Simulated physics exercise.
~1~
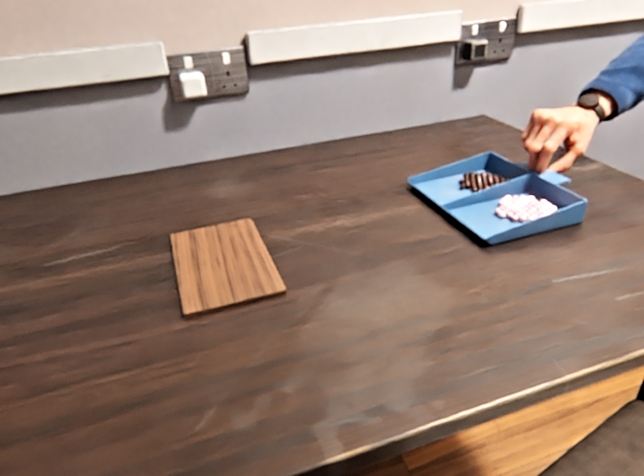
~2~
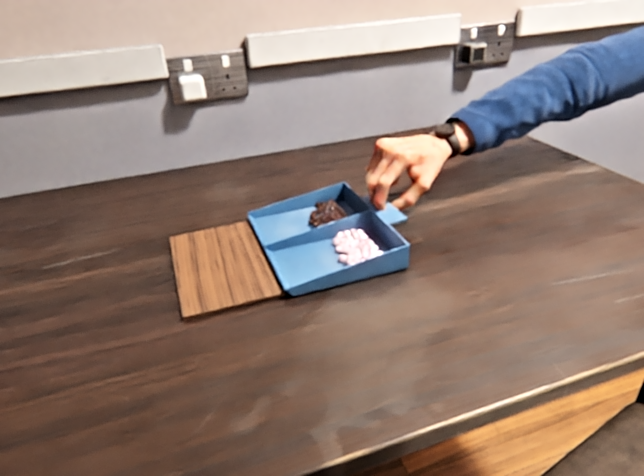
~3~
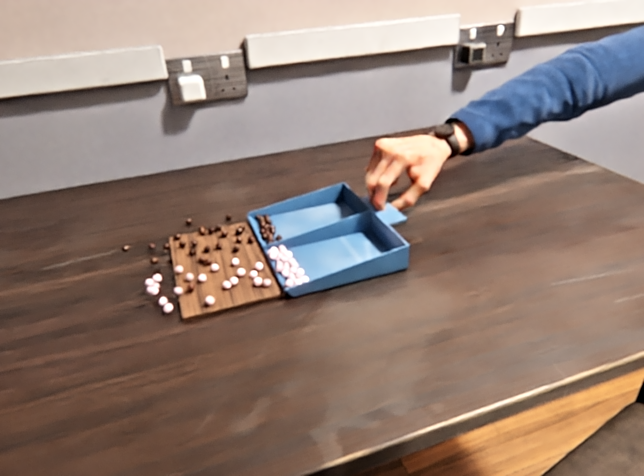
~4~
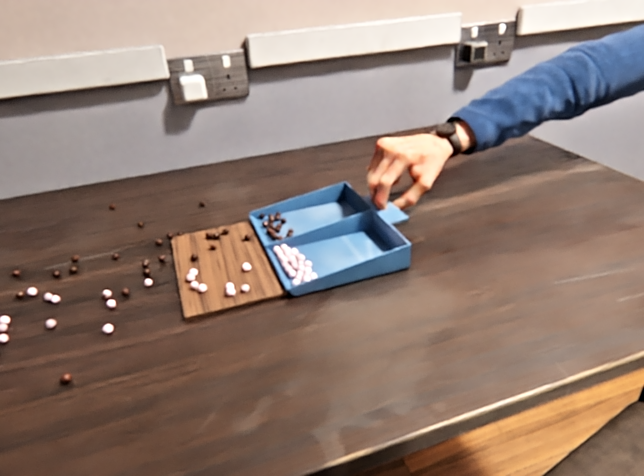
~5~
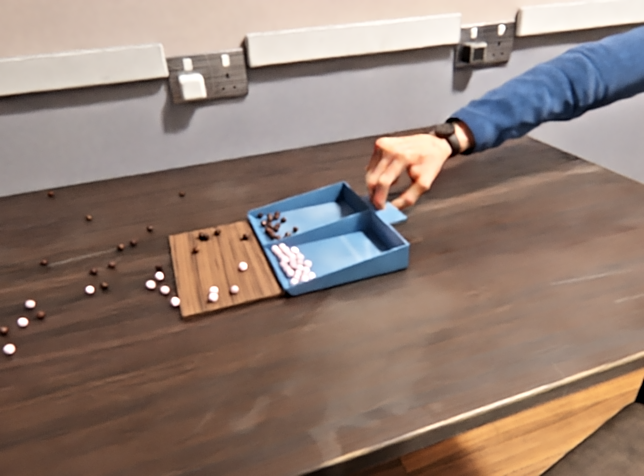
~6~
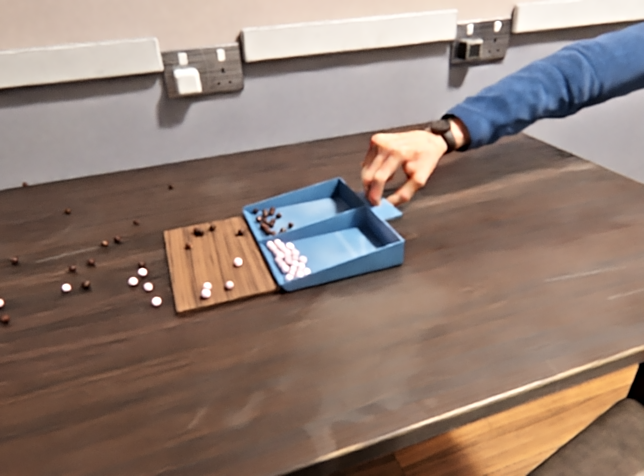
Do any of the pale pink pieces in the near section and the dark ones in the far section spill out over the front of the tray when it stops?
Yes, some of the pale pink pieces and some of the dark ones go over the front rim onto the board and the table, while the rest of each stay in the tray.
A blue two-part tray, with pale pink pieces in the near section and dark brown ones in the far section, sits at the right of a dark wooden table, seen from above at an angle by a slightly swaying camera. A hand in a blue sleeve and dark watch slides it left towards a flat wooden board. The tray meets the board and stops, and the pieces surge forward over its front rim. Both kinds scatter across the board and onto the table at the left. At the end, some of each remain bunched at the tray's left end.
